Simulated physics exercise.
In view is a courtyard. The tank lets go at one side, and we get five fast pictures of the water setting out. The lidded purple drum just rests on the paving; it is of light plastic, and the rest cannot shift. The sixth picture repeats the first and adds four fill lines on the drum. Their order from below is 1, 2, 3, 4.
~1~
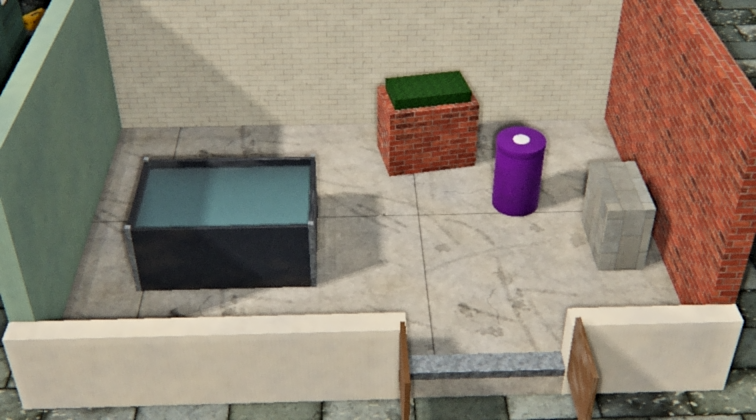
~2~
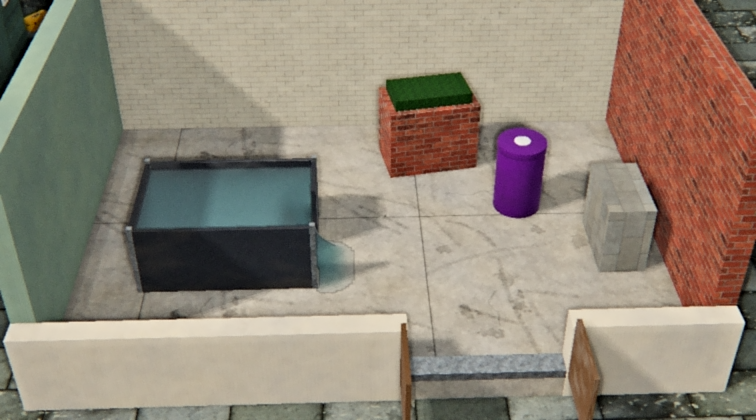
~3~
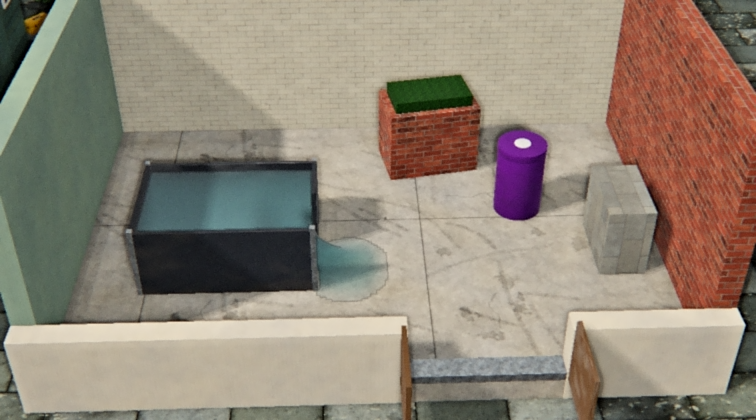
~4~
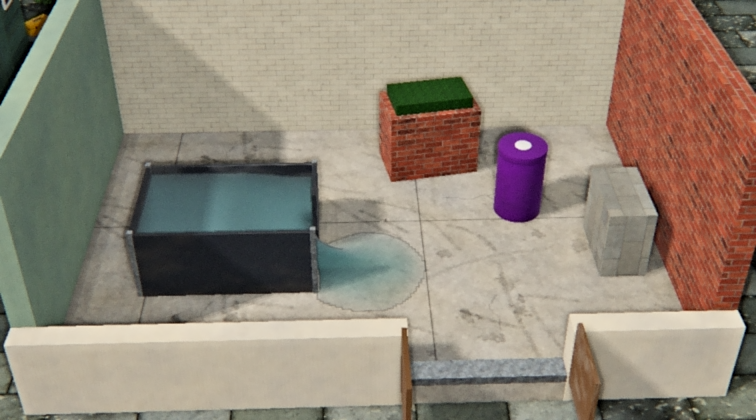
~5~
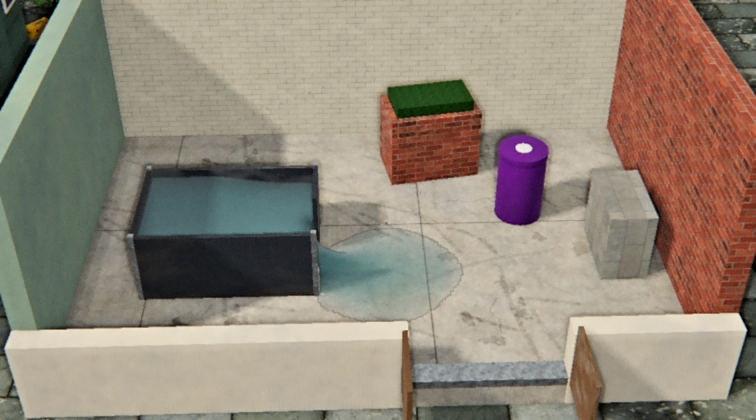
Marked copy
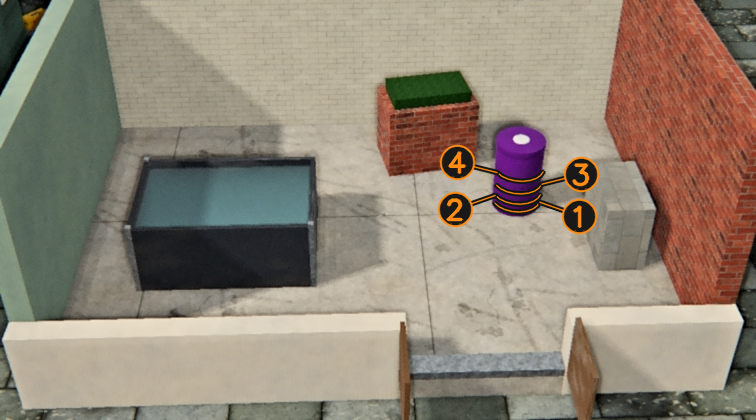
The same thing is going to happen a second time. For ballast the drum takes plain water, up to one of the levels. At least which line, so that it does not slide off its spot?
The answer is line 2.
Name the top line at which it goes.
The answer is 1.
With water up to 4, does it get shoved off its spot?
No, not at all.
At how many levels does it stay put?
Three of them.
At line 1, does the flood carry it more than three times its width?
No, less.
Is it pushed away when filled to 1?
Yes, that goes wrong.
In orange, 1 at (519, 211); 2 at (520, 204); 3 at (521, 193); 4 at (522, 181); from the bottom up 1, 2, 3, 4.
If 1 is chosen, it is pushed about its own width away.
If 2 is chosen, it does not move.
If 3 is chosen, it does not move.
If 4 is chosen, it does not move.
